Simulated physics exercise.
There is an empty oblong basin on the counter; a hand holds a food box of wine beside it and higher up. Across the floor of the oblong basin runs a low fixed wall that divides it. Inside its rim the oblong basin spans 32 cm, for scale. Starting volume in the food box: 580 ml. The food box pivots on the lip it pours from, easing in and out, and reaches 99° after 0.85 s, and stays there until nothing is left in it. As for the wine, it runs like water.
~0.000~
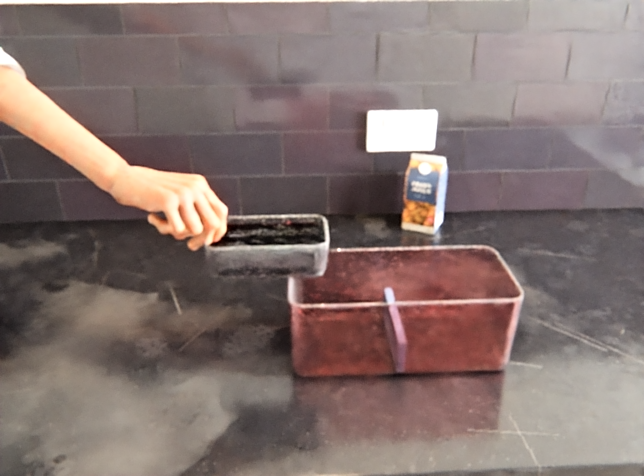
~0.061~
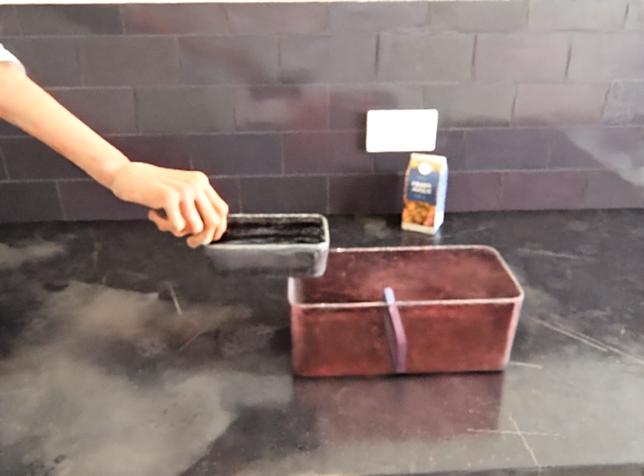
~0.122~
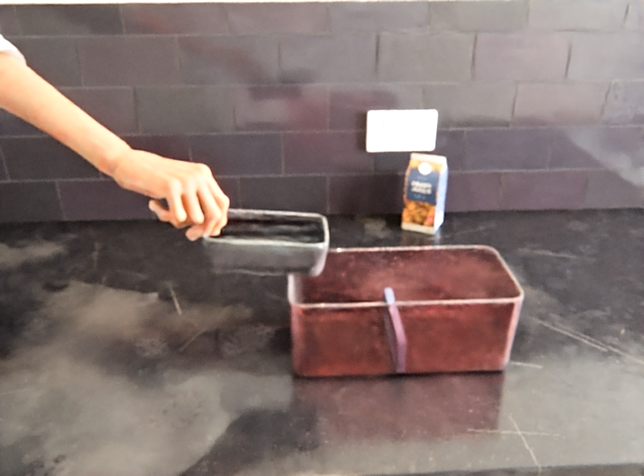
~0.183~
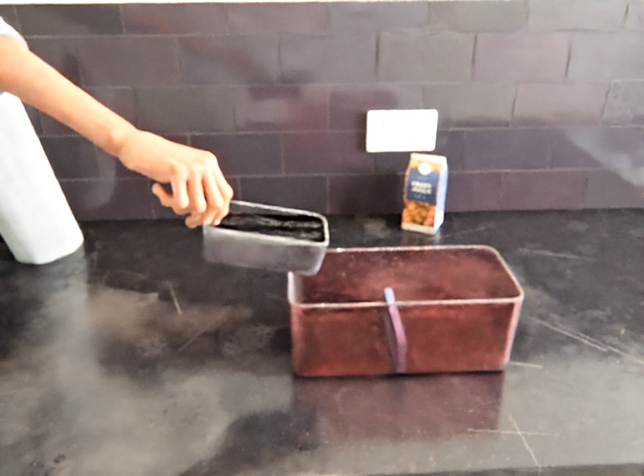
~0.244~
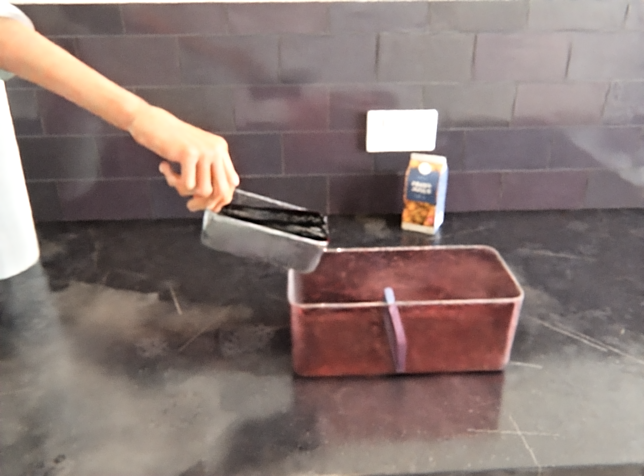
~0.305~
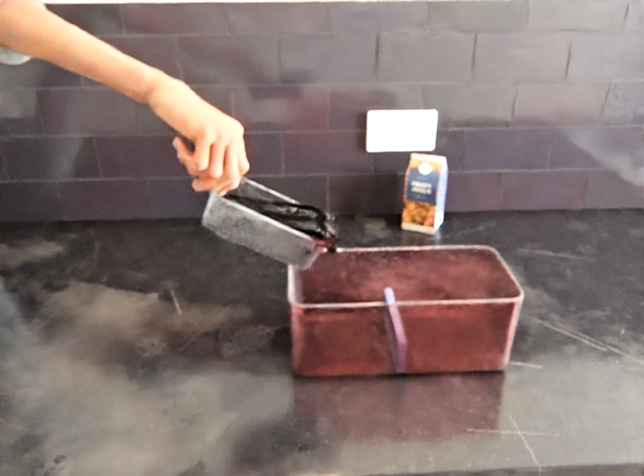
Kitchen counter with dark tiled wall, a hand gradually tilting a small container of dark liquid rightward over an oblong basin's edge.
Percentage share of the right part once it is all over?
62 per cent.
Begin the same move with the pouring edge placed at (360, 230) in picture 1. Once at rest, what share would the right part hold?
90 %.
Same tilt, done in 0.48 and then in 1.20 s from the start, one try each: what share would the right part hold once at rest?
Respectively 55 and 45 %.
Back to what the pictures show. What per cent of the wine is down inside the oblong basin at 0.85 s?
The share is close to 94 percent.
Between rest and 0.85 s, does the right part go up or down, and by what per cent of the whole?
Net change: A drop of about 2 %.
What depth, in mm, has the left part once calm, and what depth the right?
Depths at rest: Left around 10 mm, right around 16 mm.
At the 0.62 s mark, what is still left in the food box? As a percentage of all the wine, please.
About 12 per cent.
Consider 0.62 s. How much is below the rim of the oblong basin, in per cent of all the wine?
Near 46 in a hundred.
Then, 0.62 s in, the tilt is 82° and 11 per cent is still to pour, 27 is left of the wall and 18 right of it.
Then, 0.85 s in, the tilt is 99° and 2 per cent is still to pour, 31 is left of the wall and 63 right of it.
Then, 1.09 s in, the tilt is 99° and 0 per cent is still to pour, 36 is left of the wall and 62 right of it.
Then, 1.35 s in, the tilt is 99° and 0 per cent is still to pour, 37 is left of the wall and 62 right of it.
Finally, 37 per cent lies left of the wall, 62 right of it and 2 outside.
